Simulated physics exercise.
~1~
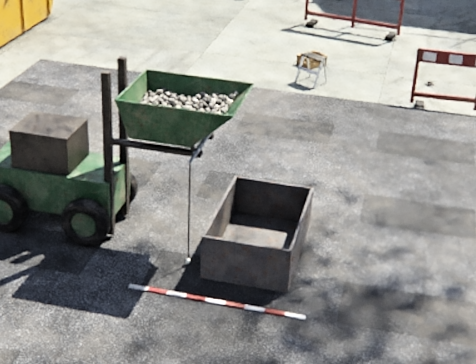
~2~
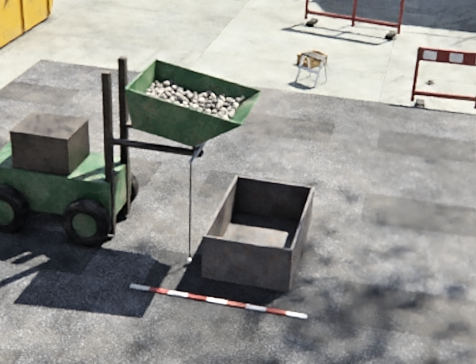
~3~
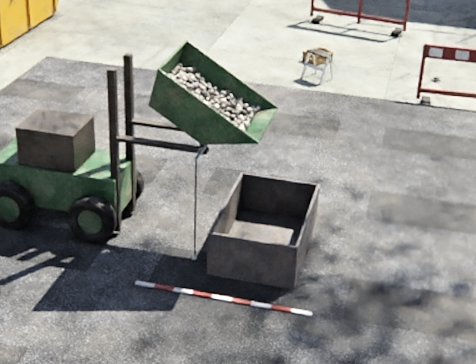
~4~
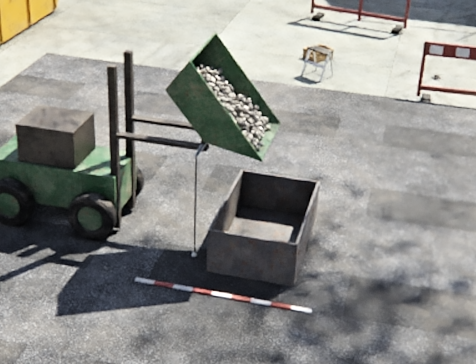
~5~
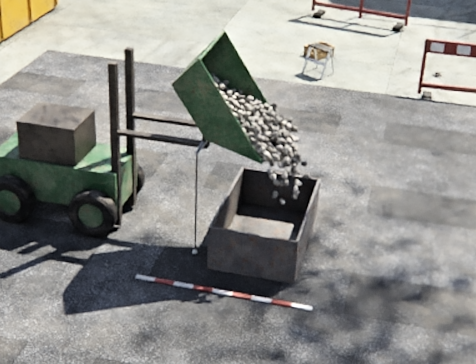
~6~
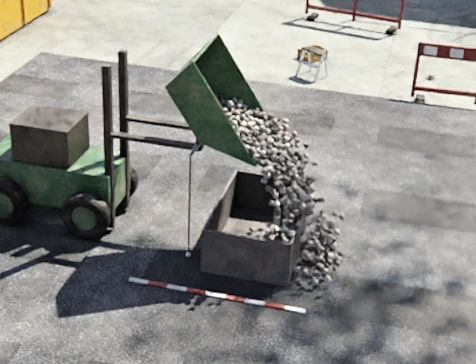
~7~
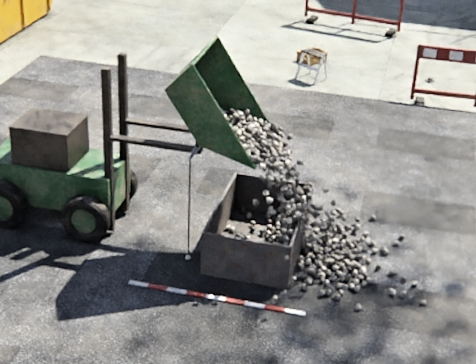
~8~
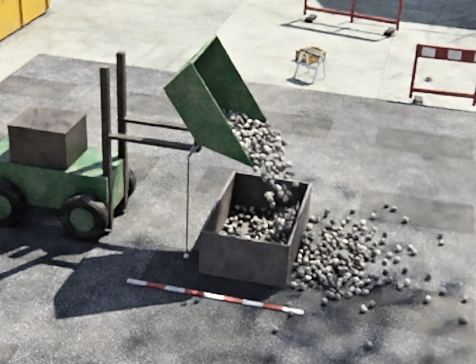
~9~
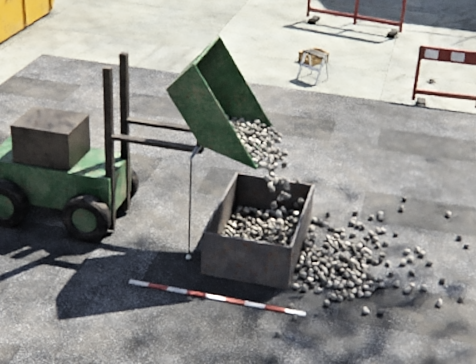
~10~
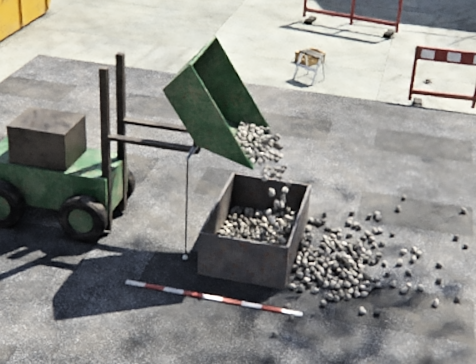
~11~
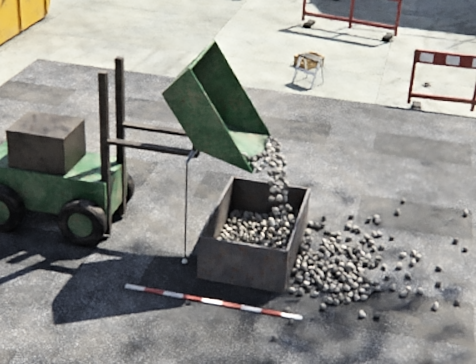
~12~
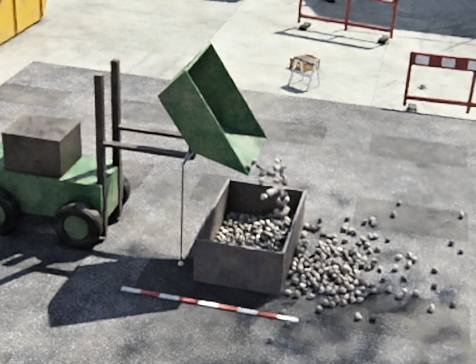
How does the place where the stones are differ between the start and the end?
At the start the stones sit in the raised green skip. By the end they are lower and further right, mostly in the bin, with others scattered on the pavement to its right and a last few still falling.
In this clip, a green fork truck tips its raised skip to the right, and round stones pour into the open bin below, some spilling onto the pavement beyond it. The skip then holds its tilt as the last few stones drop towards the partly filled bin.
